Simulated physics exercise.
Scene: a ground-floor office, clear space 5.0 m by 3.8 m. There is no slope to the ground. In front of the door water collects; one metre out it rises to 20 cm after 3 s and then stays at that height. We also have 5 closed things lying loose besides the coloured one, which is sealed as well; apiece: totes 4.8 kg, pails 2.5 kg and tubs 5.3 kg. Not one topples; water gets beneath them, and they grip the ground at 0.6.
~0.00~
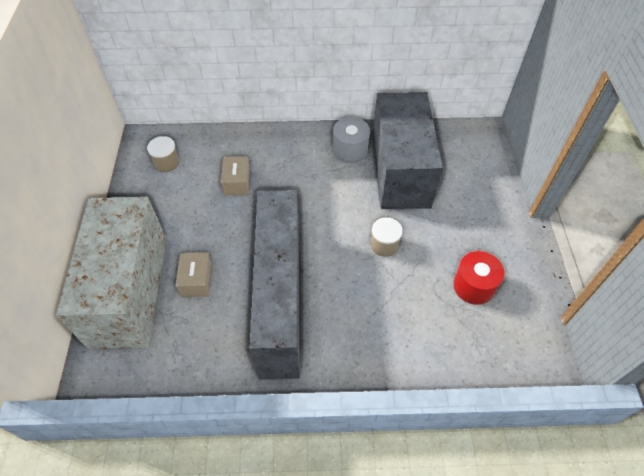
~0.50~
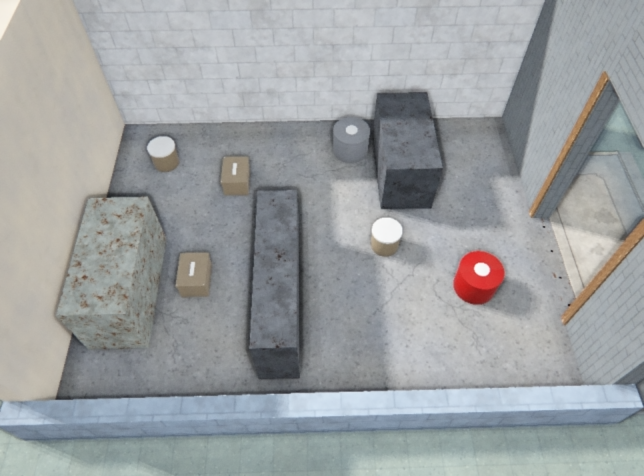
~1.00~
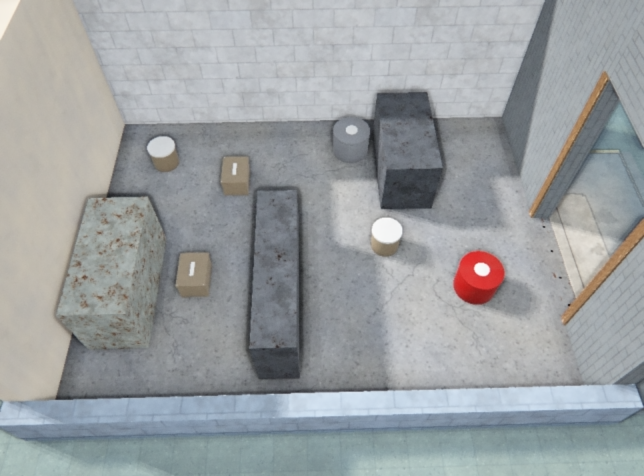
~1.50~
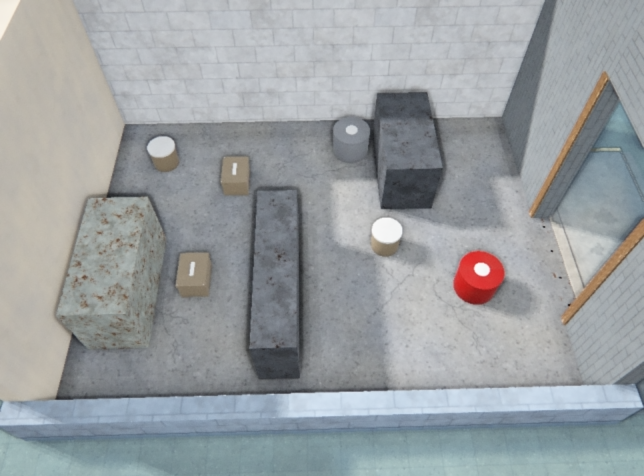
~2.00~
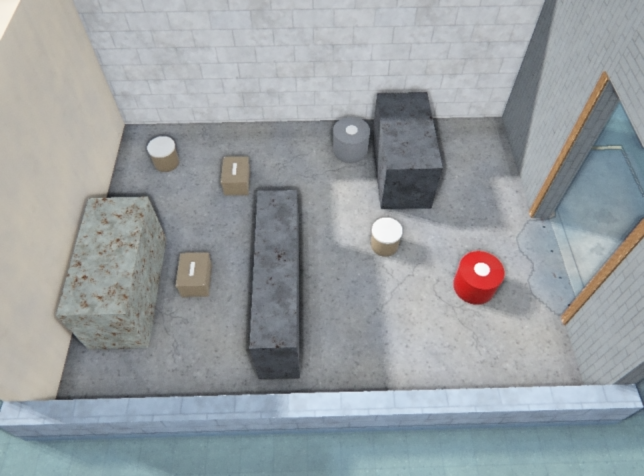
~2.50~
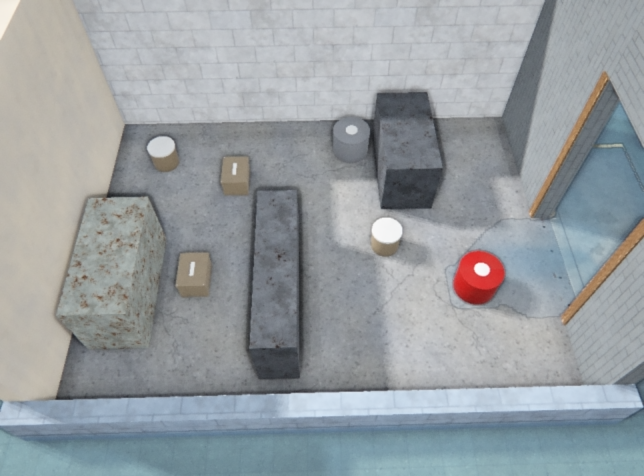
Ground-floor office seen from above, water rising outside, then spreading through the doorway around a red tub, the objects staying still.
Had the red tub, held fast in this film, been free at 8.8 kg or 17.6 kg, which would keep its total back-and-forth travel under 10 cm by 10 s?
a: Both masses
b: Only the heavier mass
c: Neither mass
c.
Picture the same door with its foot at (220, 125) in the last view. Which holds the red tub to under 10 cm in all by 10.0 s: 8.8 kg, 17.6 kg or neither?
Okay, so the light mass does it.
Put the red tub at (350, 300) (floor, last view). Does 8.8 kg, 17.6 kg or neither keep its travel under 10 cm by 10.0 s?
Here both come up short.
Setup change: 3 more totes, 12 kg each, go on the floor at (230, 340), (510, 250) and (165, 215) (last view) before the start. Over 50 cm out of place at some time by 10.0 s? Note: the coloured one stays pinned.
In that order: Within it, beyond it, within it.
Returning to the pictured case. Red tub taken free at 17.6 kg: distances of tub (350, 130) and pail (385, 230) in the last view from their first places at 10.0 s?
Shifts: 5 cm / 100 cm.
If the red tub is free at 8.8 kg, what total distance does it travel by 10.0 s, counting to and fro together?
Close to 200 centimetres all told.
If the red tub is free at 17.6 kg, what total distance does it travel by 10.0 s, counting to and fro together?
Roughly 200 centimetres.
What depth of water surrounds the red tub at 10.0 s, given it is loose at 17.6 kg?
Close to 12 cm deep.
After 3.5 s the red tub would be 38 cm from its start with 8.8 kg and 5 cm from its start with 17.6 kg; 6 cm of water round it then.
After 4.5 s the red tub would be 114 cm from its start with 8.8 kg and 38 cm from its start with 17.6 kg; 6 cm of water round it then.
After 7.0 s the red tub would be 180 cm from its start with 8.8 kg and 44 cm from its start with 17.6 kg; 8 cm of water round it then.
After 10.0 s the red tub would be 193 cm from its start with 8.8 kg and 175 cm from its start with 17.6 kg; 12 cm of water round it then.
